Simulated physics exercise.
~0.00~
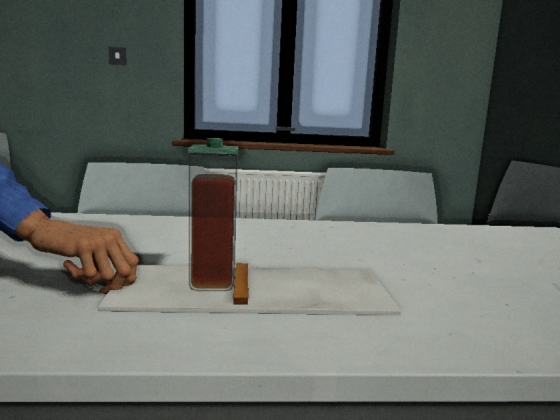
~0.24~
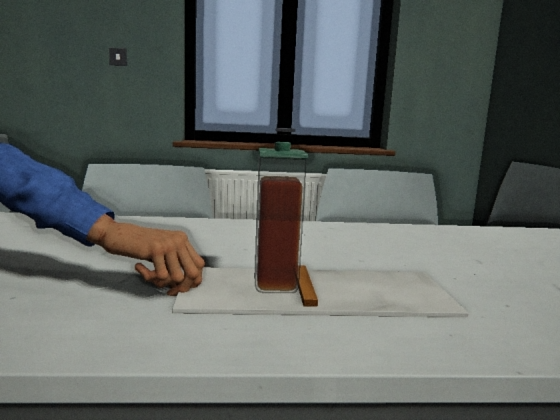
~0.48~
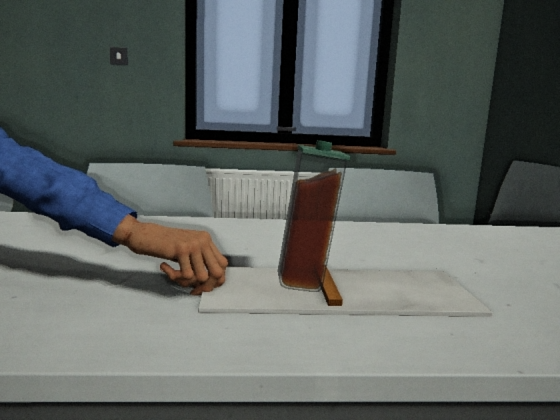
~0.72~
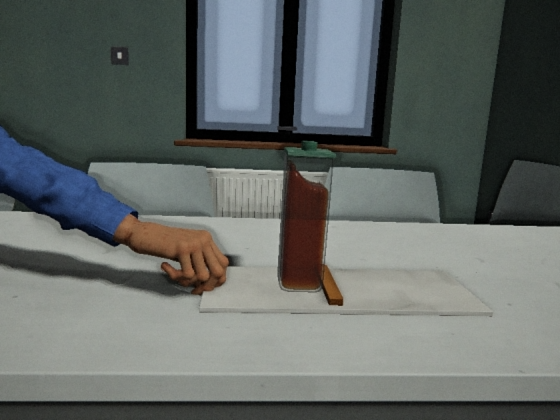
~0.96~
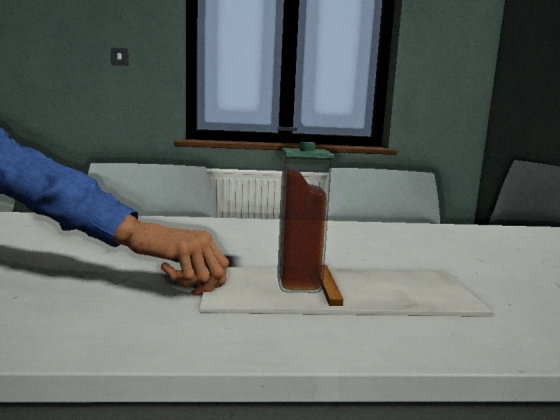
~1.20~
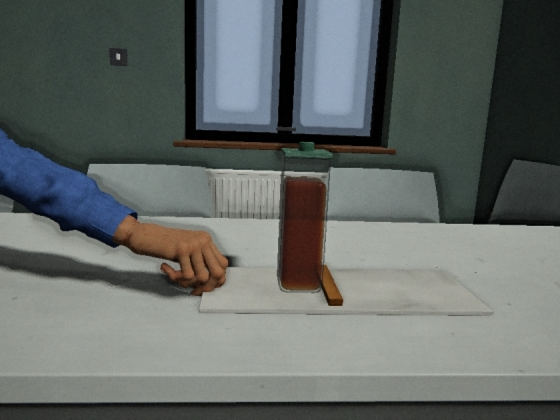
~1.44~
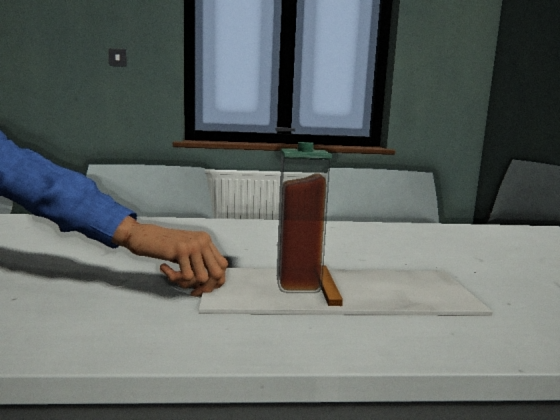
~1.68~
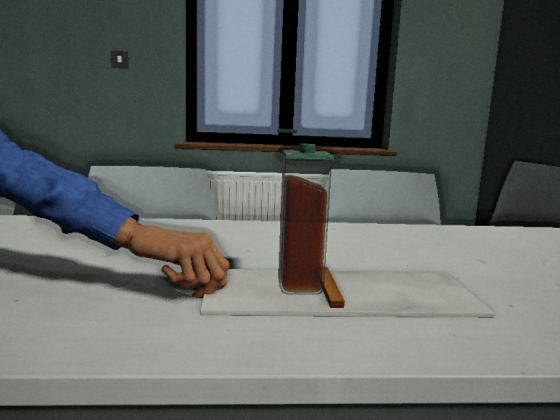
Capped bottle of brown liquid sliding right on a hand-moved board, tilting briefly against a wooden strip, then settling upright.
